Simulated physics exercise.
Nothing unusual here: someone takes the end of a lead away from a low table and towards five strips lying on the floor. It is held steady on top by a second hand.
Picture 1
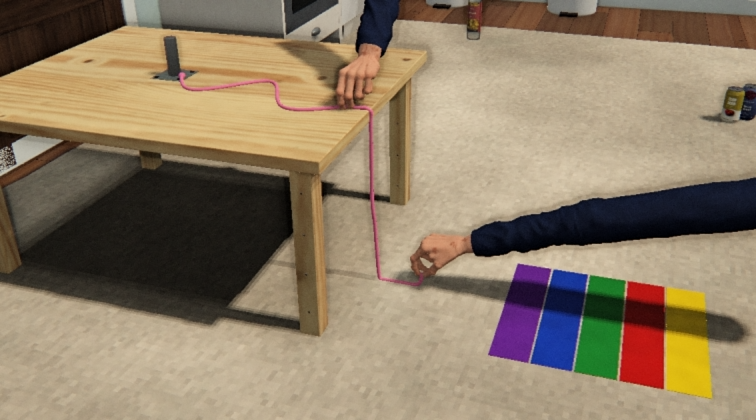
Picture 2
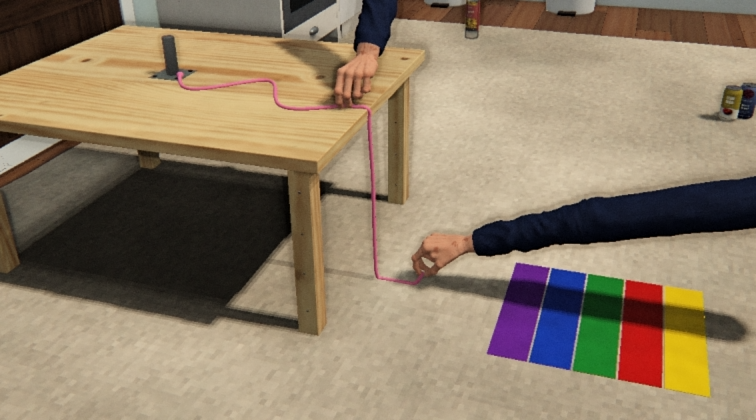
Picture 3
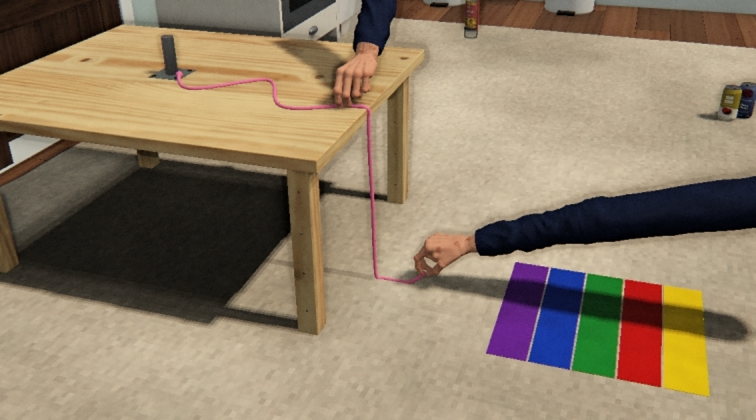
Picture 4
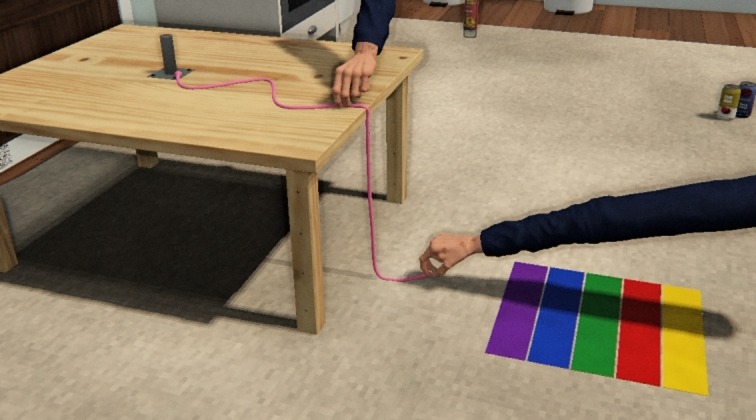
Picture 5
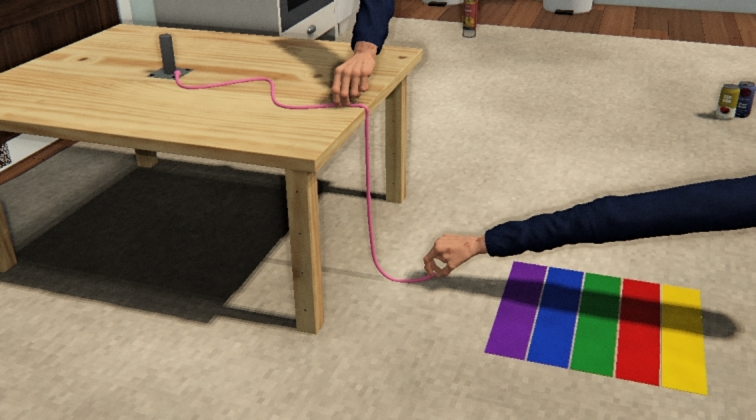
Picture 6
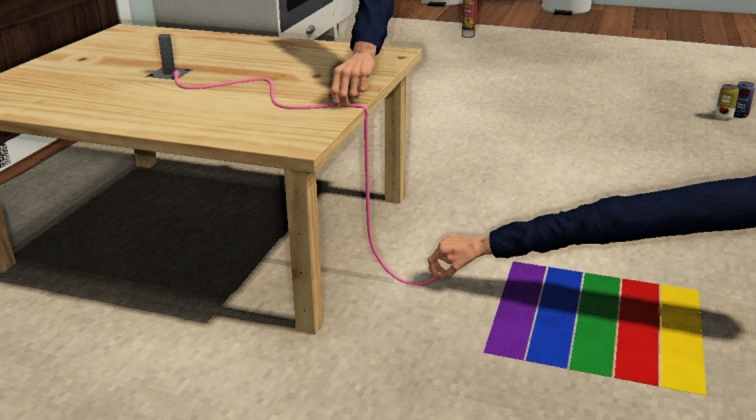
Hand drawing the end of a pink cord slightly right across carpet from a wooden table, another hand resting on the tabletop.
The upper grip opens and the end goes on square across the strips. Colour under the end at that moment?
Red.
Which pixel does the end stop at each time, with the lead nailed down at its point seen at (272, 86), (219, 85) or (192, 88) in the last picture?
Readings in order - (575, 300), (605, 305), (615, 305).
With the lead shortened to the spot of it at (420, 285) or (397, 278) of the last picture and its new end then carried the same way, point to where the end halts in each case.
Near (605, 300) and (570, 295).
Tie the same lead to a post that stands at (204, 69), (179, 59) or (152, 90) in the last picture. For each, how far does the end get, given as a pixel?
In pixels, the answers are (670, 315), (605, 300) and (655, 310).
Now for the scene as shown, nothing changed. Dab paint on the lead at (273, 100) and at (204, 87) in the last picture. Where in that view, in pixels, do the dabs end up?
One finishes at (344, 100) and the other at (232, 82).
Soon after, end near (556, 294); over blue.
Then, end near (606, 303); over green.
At full stretch, end near (637, 308); over red. It gets as far as the red strip.
